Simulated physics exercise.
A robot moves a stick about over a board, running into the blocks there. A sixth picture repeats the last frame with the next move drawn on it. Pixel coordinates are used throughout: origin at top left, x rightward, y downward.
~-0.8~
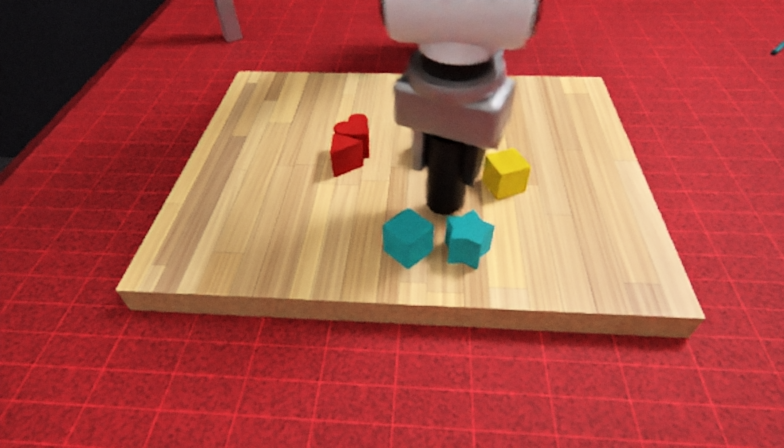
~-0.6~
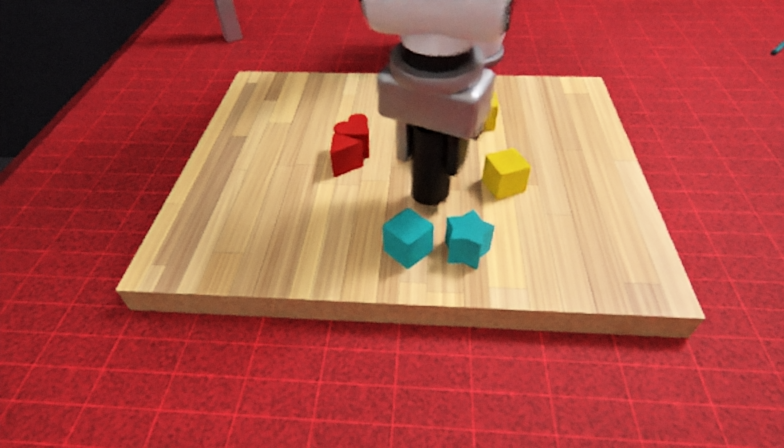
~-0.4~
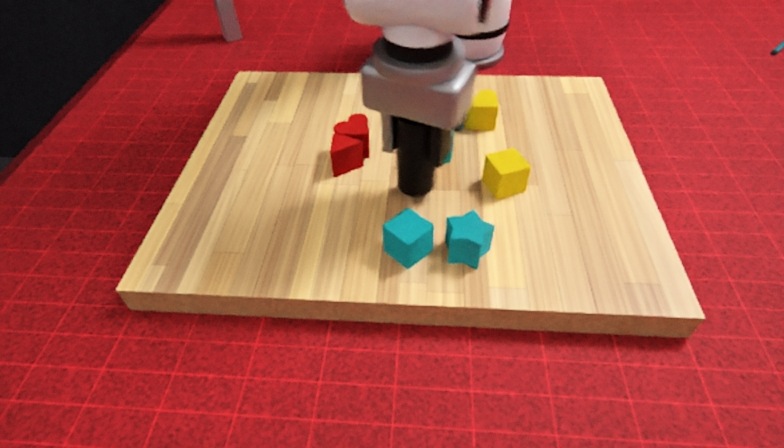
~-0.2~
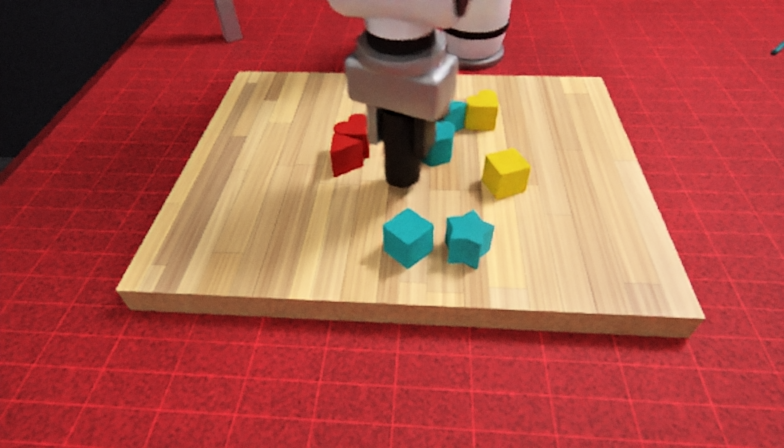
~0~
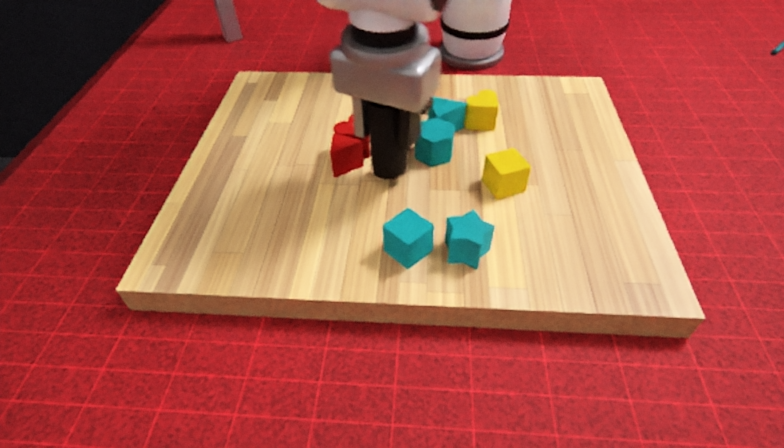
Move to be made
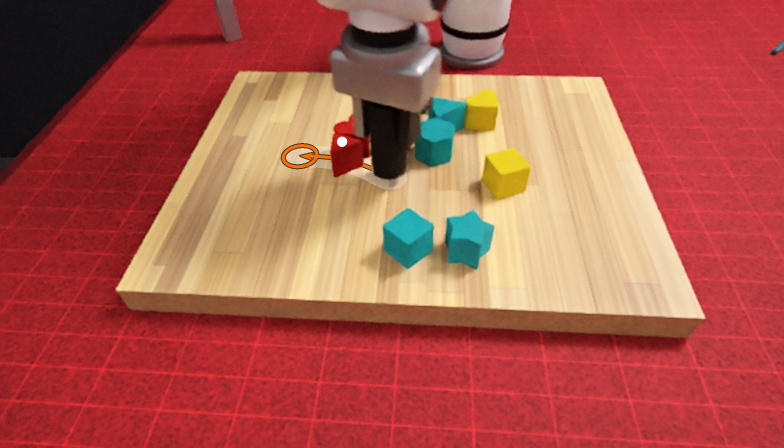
The robot's black stick moved steadily left and slightly back across the wooden board toward the red blocks, uncovering turquoise and yellow blocks behind it, while all the blocks stayed still.
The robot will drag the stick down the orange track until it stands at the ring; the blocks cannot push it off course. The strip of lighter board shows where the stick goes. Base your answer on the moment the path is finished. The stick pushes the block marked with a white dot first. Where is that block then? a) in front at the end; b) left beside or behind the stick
Answer: A.
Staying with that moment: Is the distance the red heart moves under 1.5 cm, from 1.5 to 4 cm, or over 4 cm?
Once the path ends, it will sit 1.5 to 4 cm from where it is now.
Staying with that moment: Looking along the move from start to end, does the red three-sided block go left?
Final answer: Yes.
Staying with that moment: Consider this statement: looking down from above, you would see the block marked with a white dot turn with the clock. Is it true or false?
False - the claim does not hold.
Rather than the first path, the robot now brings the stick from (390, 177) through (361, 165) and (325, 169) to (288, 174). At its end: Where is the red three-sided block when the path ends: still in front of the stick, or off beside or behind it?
Pushed along.
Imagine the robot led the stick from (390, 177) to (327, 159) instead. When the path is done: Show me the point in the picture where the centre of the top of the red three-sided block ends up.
Final place: (296, 133).
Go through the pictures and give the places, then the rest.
In the first frame, stick's lower end (445, 202); red three-sided block (342, 142); red heart (353, 125); turquoise hexagonal block hidden.
In the second frame, stick (430, 193); blocks still.
In the third frame, stick (416, 184); blocks still.
In the fourth frame, stick (402, 176); blocks still.
In the fifth frame, stick (389, 168); red three-sided block (342, 142); red heart (353, 125); turquoise hexagonal block (435, 129).
Drawn move, from (390, 177) over (362, 165) and (332, 158) to (300, 156); the dot is on the red three-sided block.
The first path, step by step. One third of the way, stick (361, 156); red three-sided block (331, 140), turned 40° anticlockwise; red heart (349, 121).
Two thirds of the way, stick (331, 149); red three-sided block (300, 139), turned 90° anticlockwise; red heart (341, 115), turned 15° clockwise.
At the end, stick (298, 147); red three-sided block (269, 141), turned 100° anticlockwise; red heart (341, 115), turned 15° clockwise; turquoise hexagonal block still.
